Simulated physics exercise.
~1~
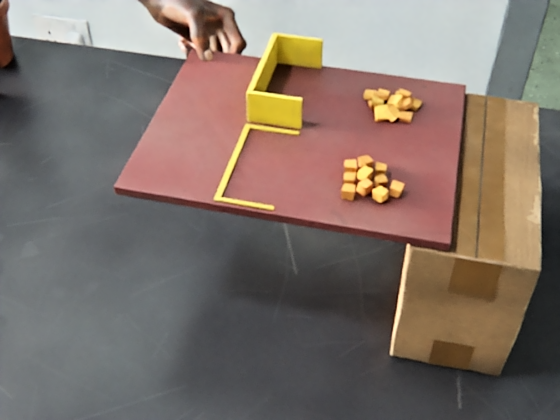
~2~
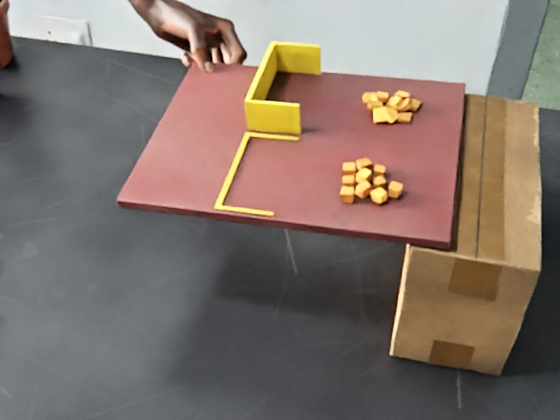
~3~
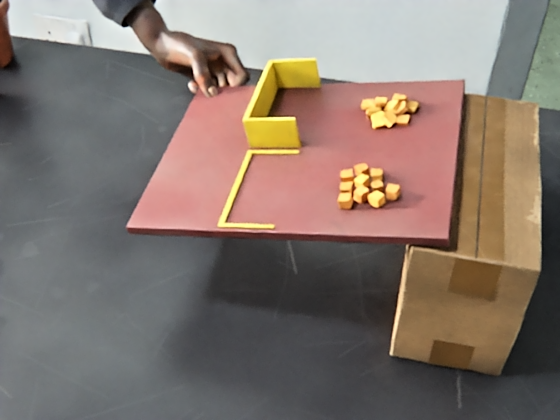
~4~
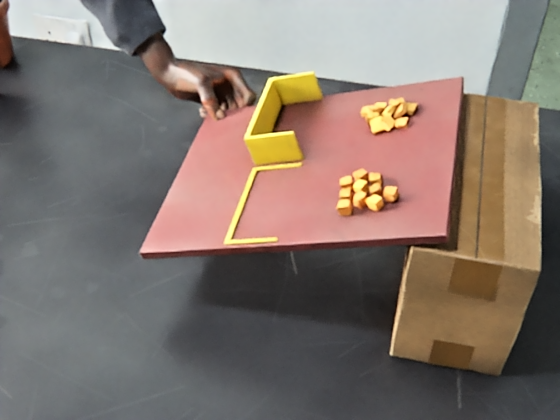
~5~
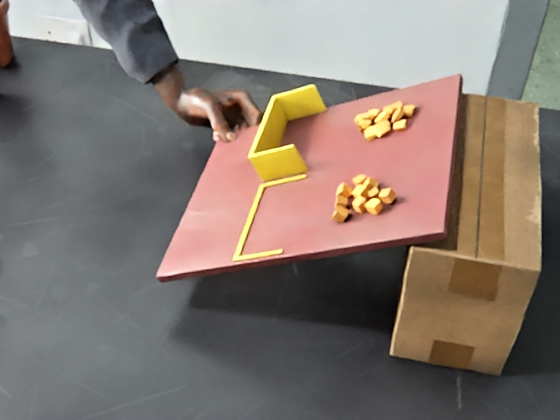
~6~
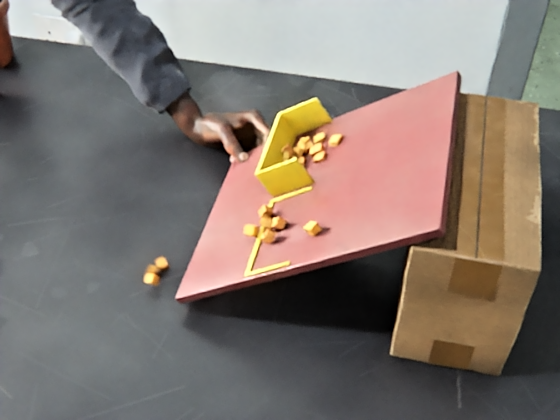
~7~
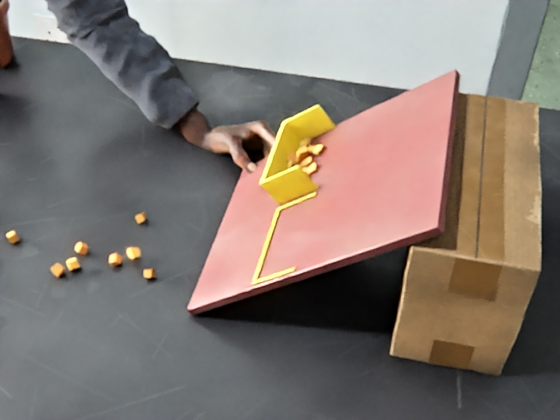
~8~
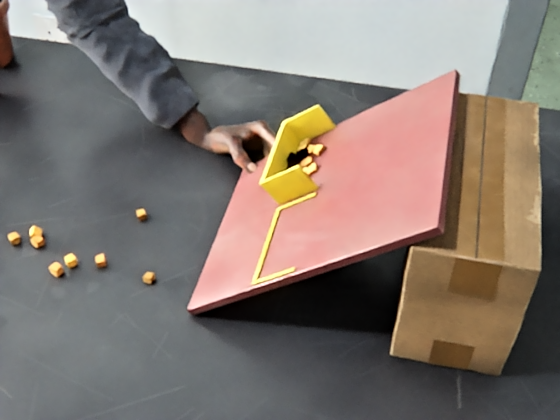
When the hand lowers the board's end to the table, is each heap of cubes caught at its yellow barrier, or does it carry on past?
The two heaps end differently. The nearer cubes slide over the low yellow strip and scatter on the table, while the farther cubes are stopped by the taller yellow fence.
Red board tilting down to the table under a hand, nearer orange cubes sliding off past a thin yellow strip, farther ones caught behind a taller yellow fence.
